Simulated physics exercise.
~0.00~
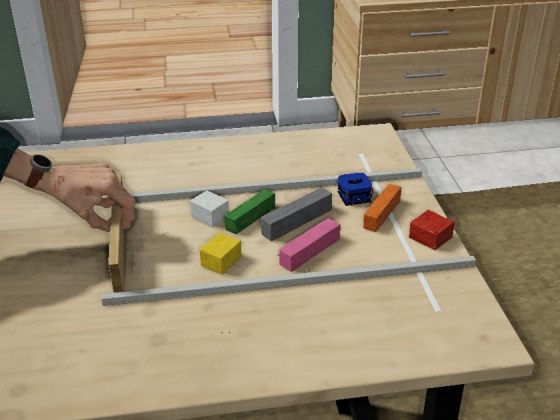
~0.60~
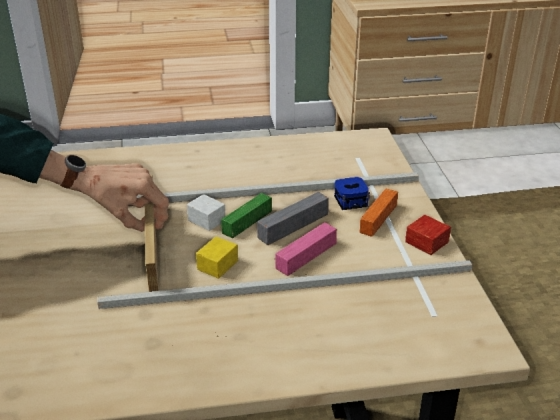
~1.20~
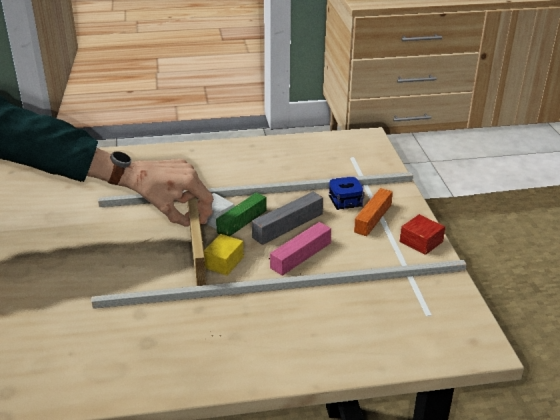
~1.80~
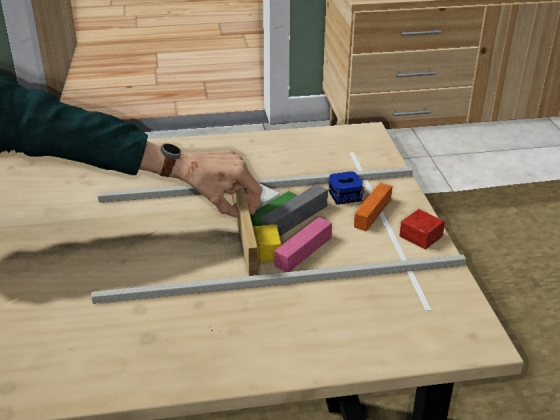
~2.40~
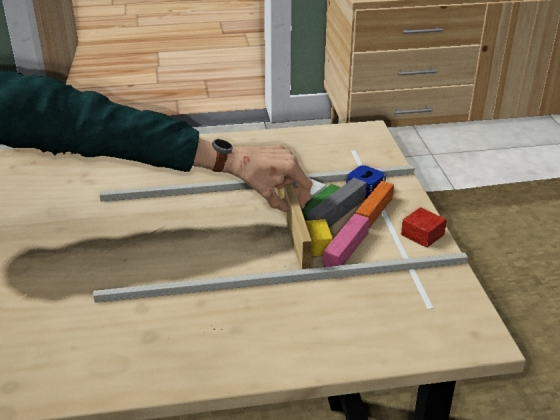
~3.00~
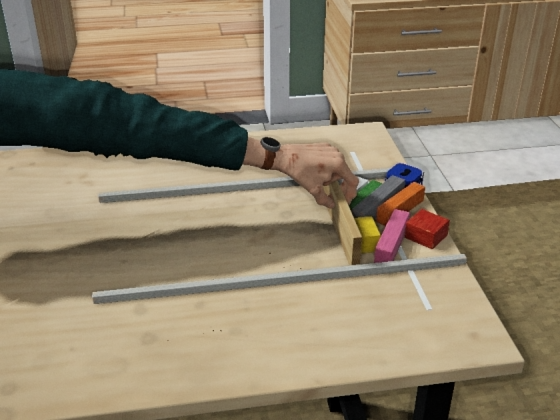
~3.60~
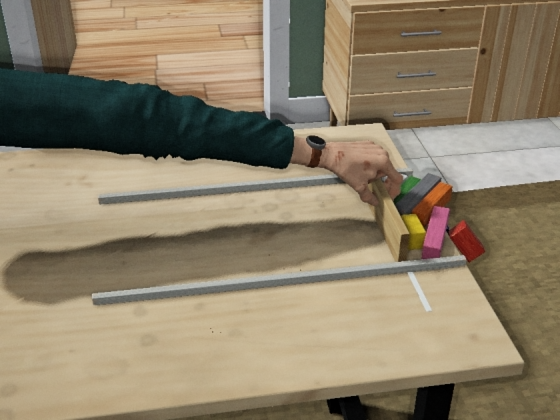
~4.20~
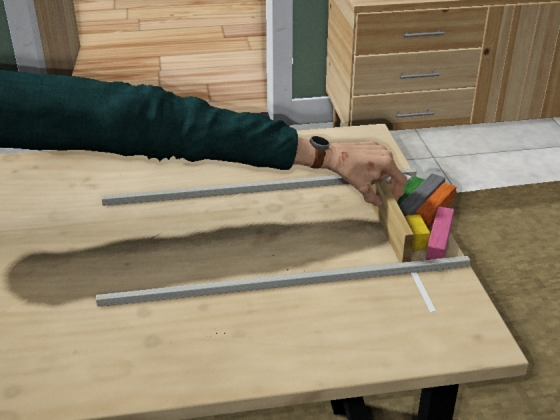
On a wooden table, a hand slides an upright board rightward, bunching coloured blocks together and pushing blue and red pieces off the end.
